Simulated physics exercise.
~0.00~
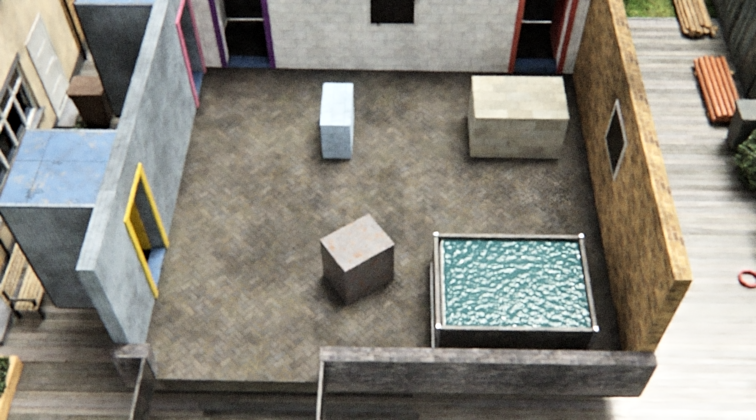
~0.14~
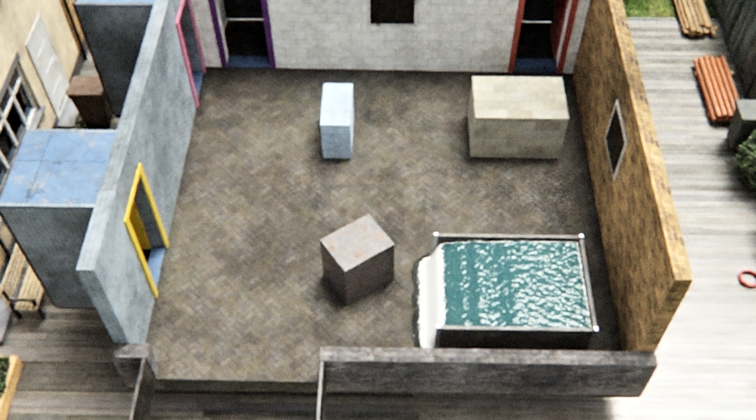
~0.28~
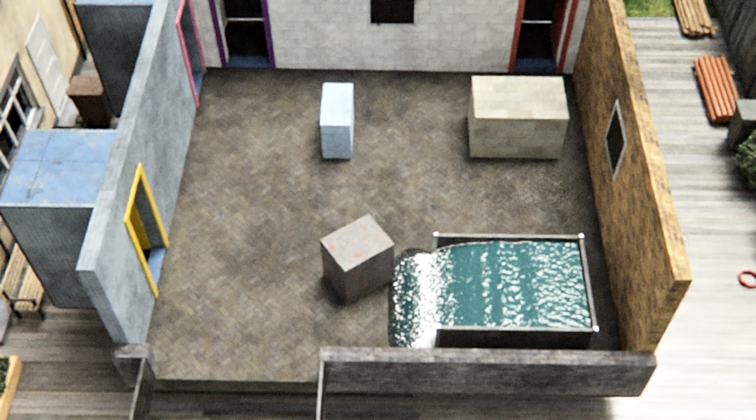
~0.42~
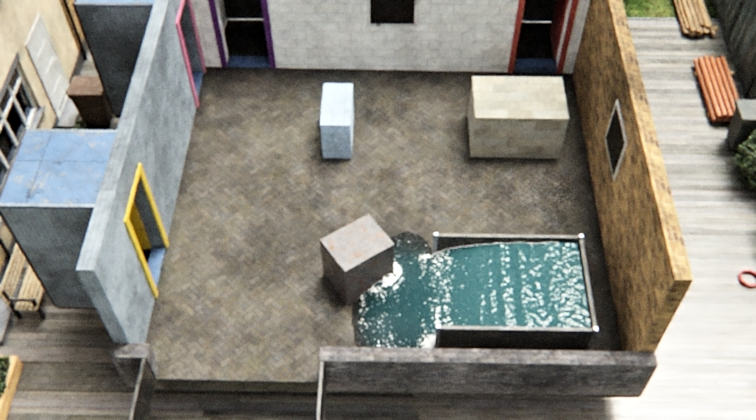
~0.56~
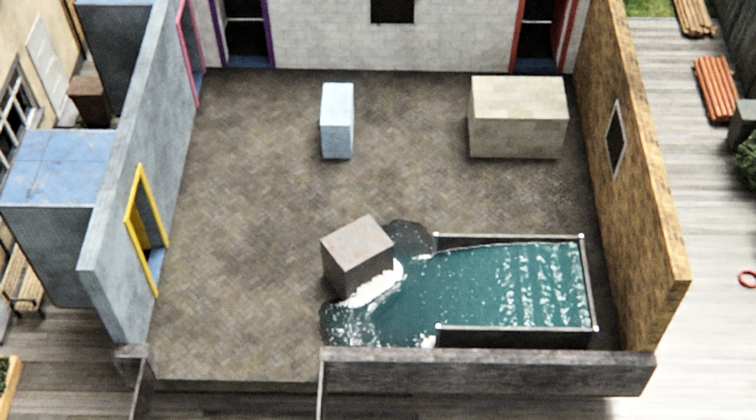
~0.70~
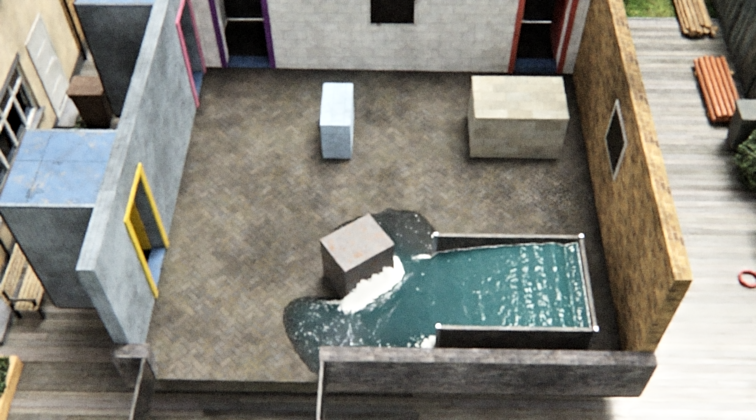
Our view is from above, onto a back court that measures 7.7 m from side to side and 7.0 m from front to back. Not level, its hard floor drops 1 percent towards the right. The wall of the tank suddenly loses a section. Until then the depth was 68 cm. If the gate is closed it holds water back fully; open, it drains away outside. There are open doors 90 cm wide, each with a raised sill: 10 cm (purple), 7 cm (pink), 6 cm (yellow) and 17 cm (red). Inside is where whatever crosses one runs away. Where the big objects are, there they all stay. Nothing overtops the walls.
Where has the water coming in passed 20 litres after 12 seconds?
In the end at the purple door the limit will not be crossed; at the pink door the limit will not be crossed; at the yellow door the limit will be crossed; at the red door the limit will not be crossed.
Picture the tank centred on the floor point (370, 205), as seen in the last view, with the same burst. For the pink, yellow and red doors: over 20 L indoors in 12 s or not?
Compared with that limit, pink overshoots, yellow overshoots and red falls short.
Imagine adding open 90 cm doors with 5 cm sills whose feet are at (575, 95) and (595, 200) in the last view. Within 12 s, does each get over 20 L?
Taking them in order, the first is too much and the second fine.
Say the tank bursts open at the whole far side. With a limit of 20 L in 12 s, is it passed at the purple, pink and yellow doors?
Note: Purple short of the mark, pink beyond the mark, yellow short of the mark.
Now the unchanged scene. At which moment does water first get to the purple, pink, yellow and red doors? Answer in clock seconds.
Purple: 4.0 s; pink: 3.8 s; yellow: 1.8 s; red: 4.5 s.
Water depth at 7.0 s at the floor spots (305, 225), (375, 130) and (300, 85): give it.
Taking the spots in order: 3 cm, 2 cm, 8 cm.
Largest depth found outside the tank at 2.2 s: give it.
Around 36 centimetres.
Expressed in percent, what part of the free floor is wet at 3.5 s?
Near 60 per cent is wet.
After 1.4 s water covers 25 % of the floor and is deepest (44 cm) near (392, 283); purple door not reached, pink door not reached, yellow door not reached, red door not reached.
After 2.2 s water covers 40 % of the floor and is deepest (36 cm) near (357, 369); purple door not reached, pink door not reached, yellow door 3 cm at the sill, 0 L in, red door not reached.
After 3.5 s water covers 60 % of the floor and is deepest (22 cm) near (391, 369); purple door not reached, pink door not reached, yellow door 14 cm at the sill, 13 L in, red door not reached.
After 7.0 s water covers 85 % of the floor and is deepest (11 cm) near (239, 76); purple door 11 cm at the sill, 7 L in, pink door 8 cm at the sill, 3 L in, yellow door 5 cm at the sill, 50 L in, red door 3 cm at the sill, 0 L in.
After 12.0 s water covers 95 % of the floor and is deepest (12 cm) near (568, 82); purple door 3 cm at the sill, 9 L in, pink door 2 cm at the sill, 7 L in, yellow door 1 cm at the sill, 50 L in, red door 10 cm at the sill, 0 L in.
